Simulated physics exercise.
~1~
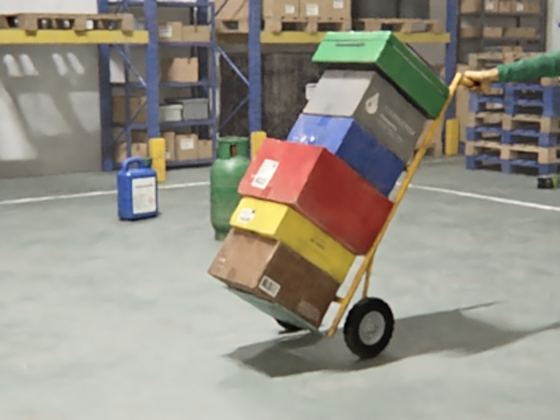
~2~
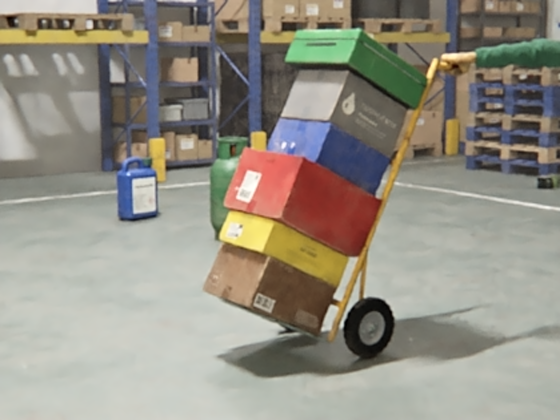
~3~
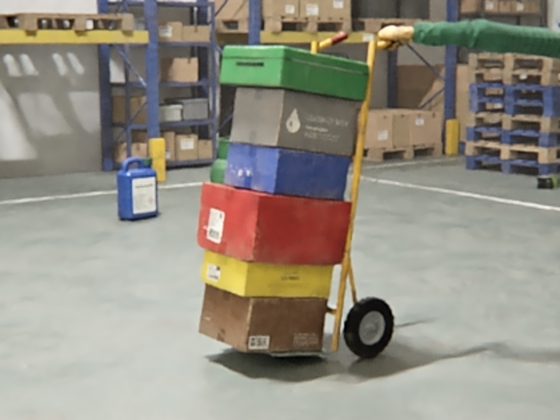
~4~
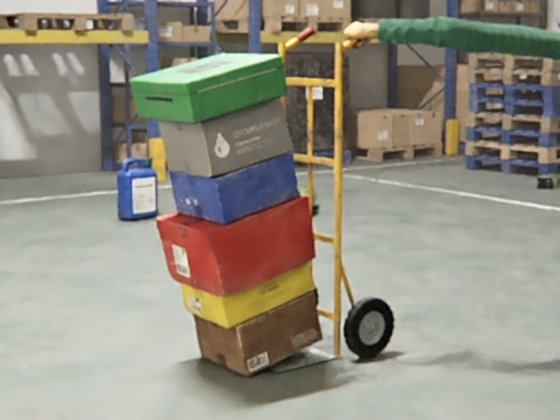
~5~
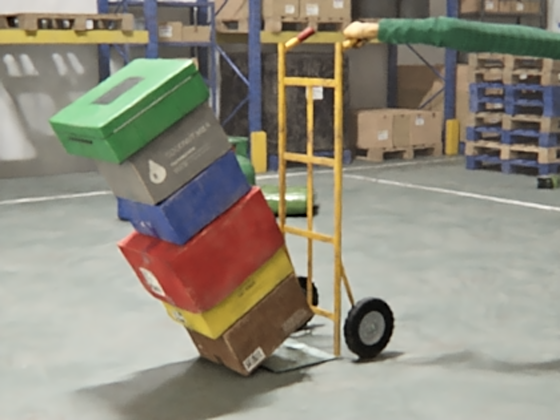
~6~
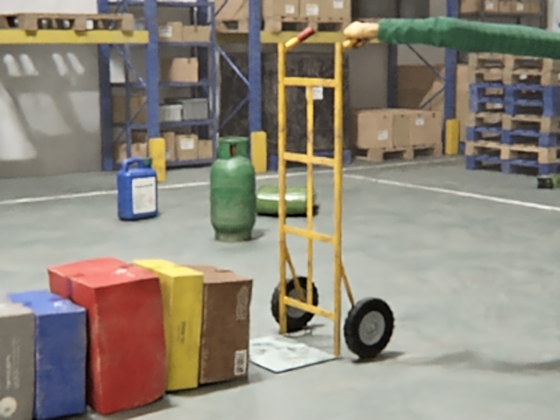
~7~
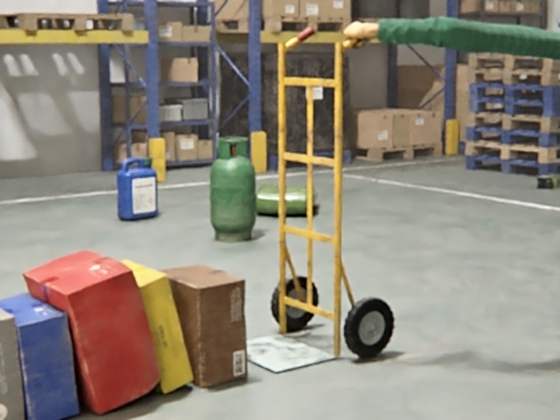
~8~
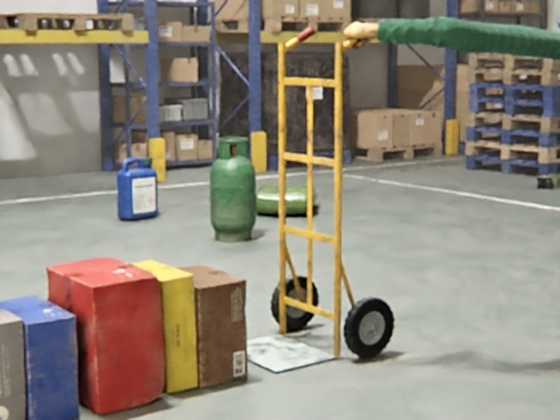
A yellow sack truck stacked with six containers is tipped upright by a green-sleeved arm, and the leaning stack topples left off its plate onto the warehouse floor, where the boxes rock slightly and rest on their sides beside the empty upright truck.
